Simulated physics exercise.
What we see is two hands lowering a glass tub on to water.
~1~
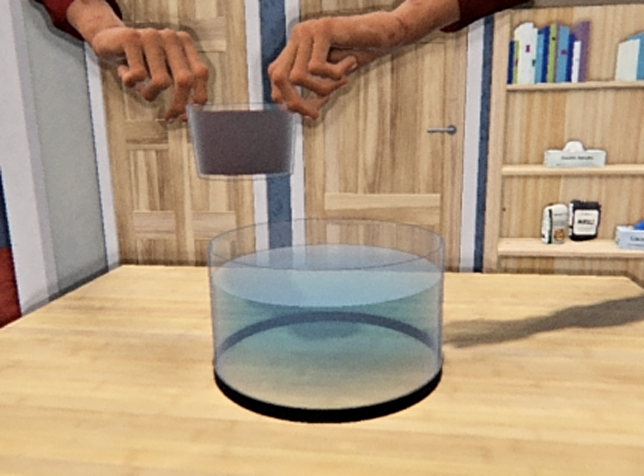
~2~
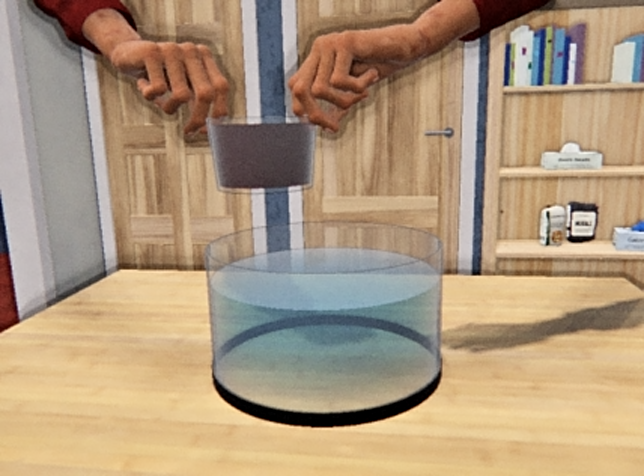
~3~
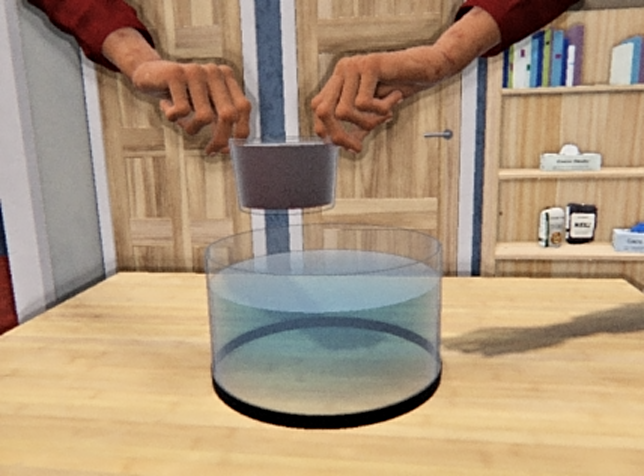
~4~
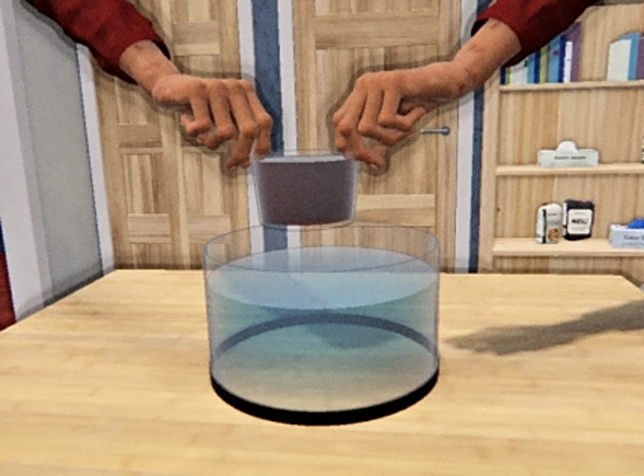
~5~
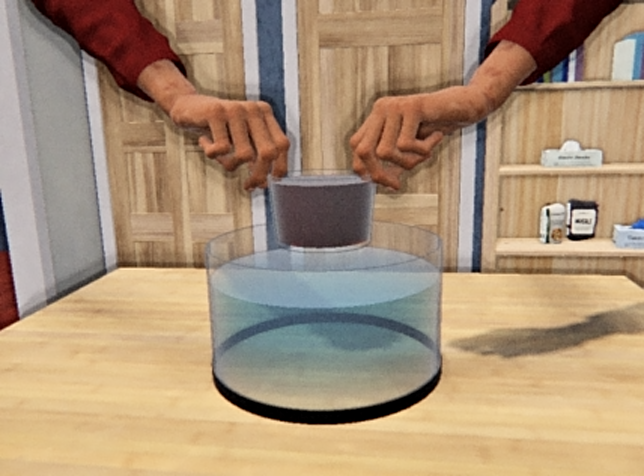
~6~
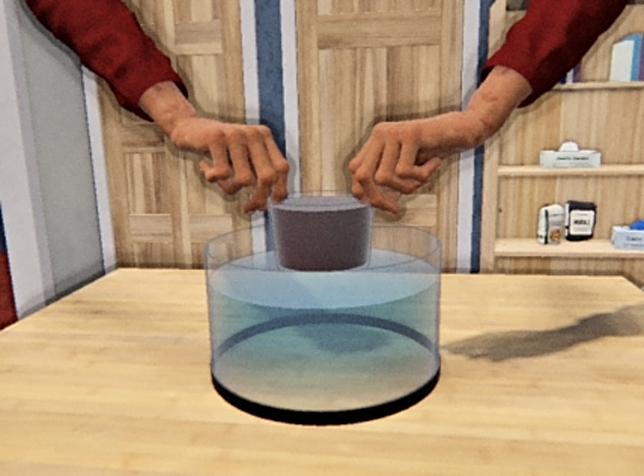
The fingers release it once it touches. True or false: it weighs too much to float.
True.
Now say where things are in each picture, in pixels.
In the first frame, tub (244, 138) nearly full; above the basin.
In the second frame, tub nearly full, surface at (263, 125); coming down.
In the third frame, tub (286, 170) nearly full; lower.
In the fourth frame, tub nearly full, surface at (305, 159); lower still.
In the fifth frame, tub (323, 206) nearly full; close to the surface.
In the sixth frame, tub nearly full, surface at (322, 204); just over the surface.
Shortly, the tub dips into the water.
Then, water pours in over its rim.
At the finish, the tub lies on the bottom.
